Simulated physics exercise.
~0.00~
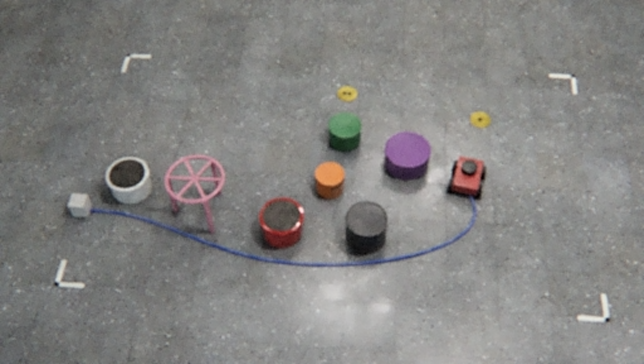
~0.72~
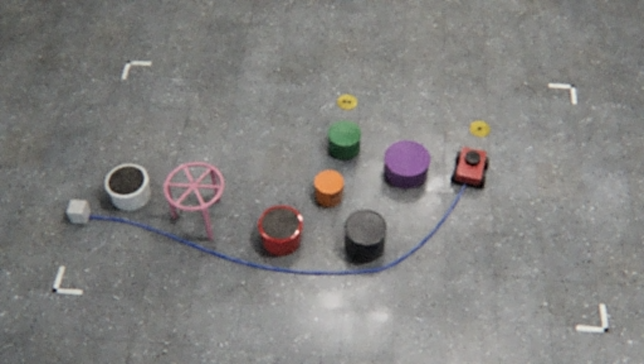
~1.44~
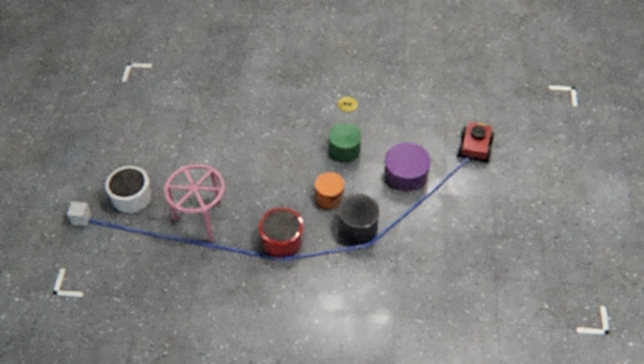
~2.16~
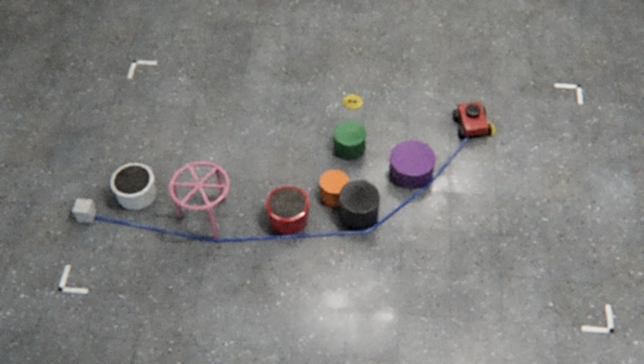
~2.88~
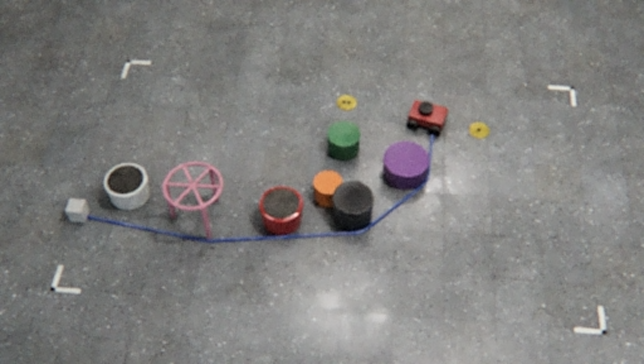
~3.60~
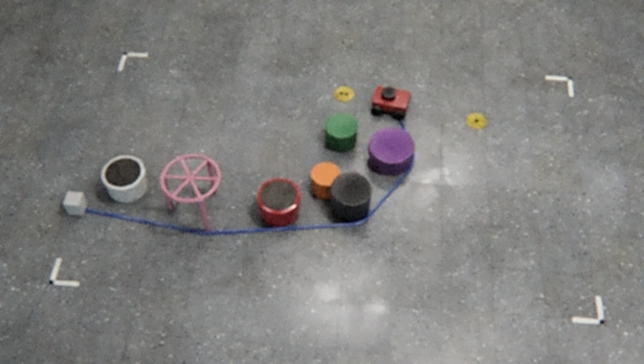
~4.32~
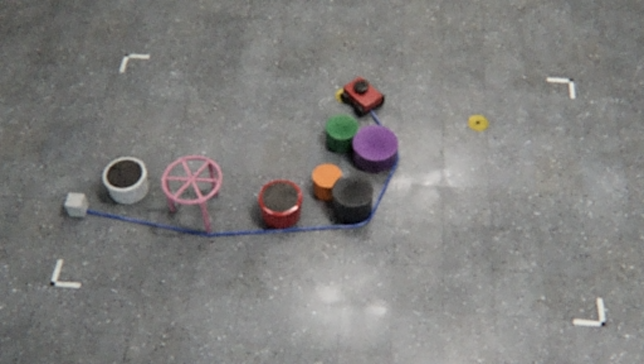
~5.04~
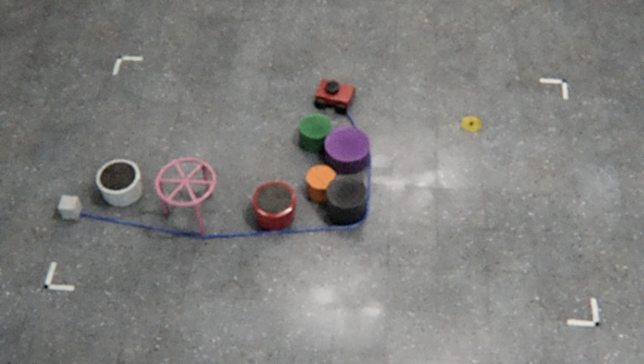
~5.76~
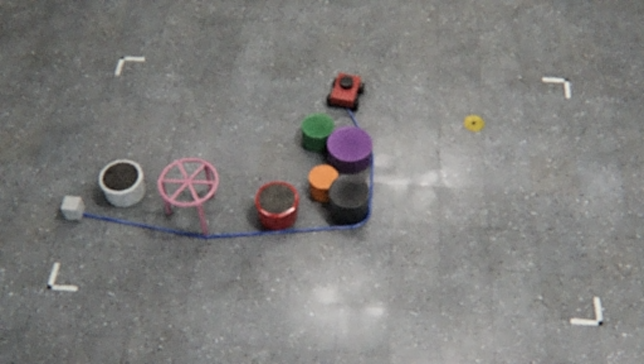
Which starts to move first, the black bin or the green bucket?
The black bin starts to move first, sliding upward as the lead tightens. The green bucket only shifts later, when the cart is near the end of its leftward run.
